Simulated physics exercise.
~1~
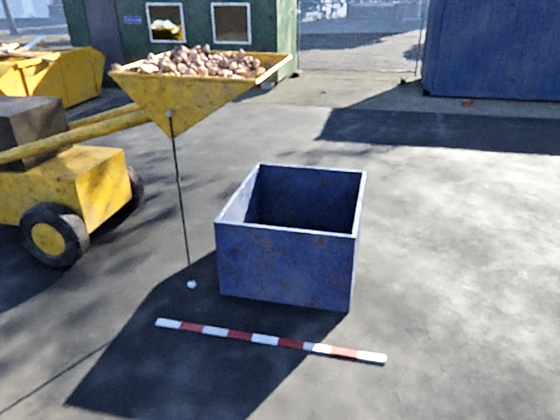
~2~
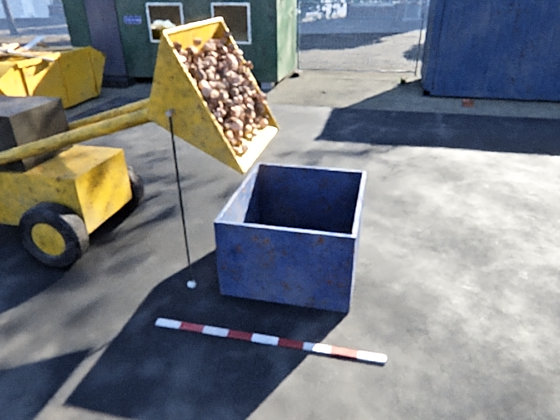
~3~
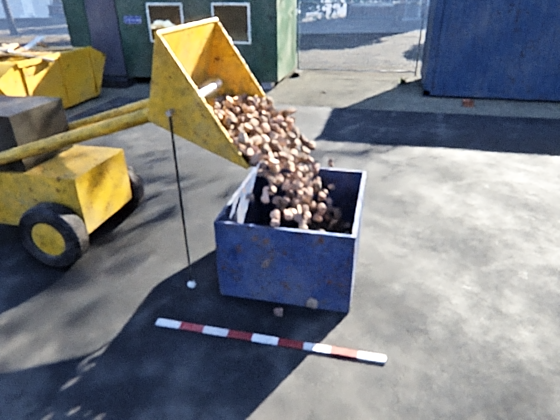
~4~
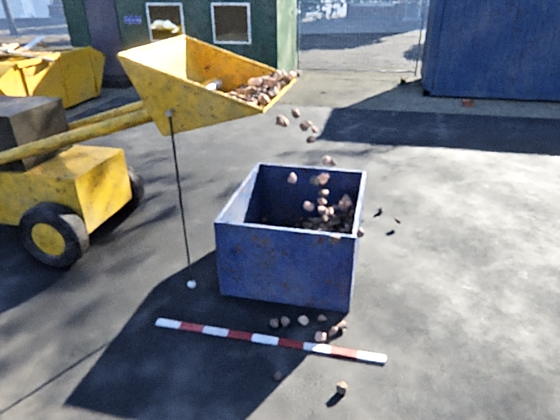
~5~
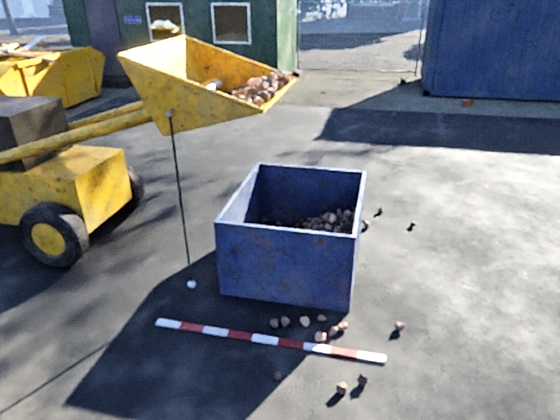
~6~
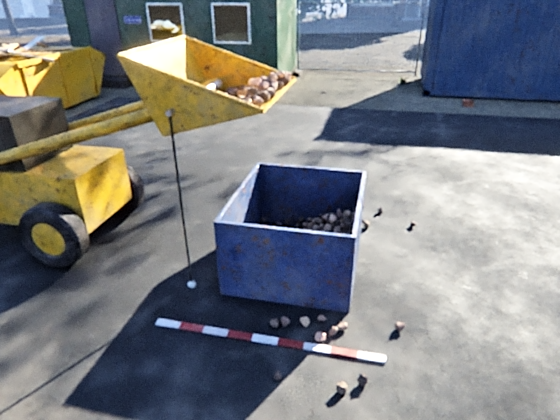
Yellow loader tipping brown stones into a blue bin, then levelling back with some still aboard and a few scattered outside.
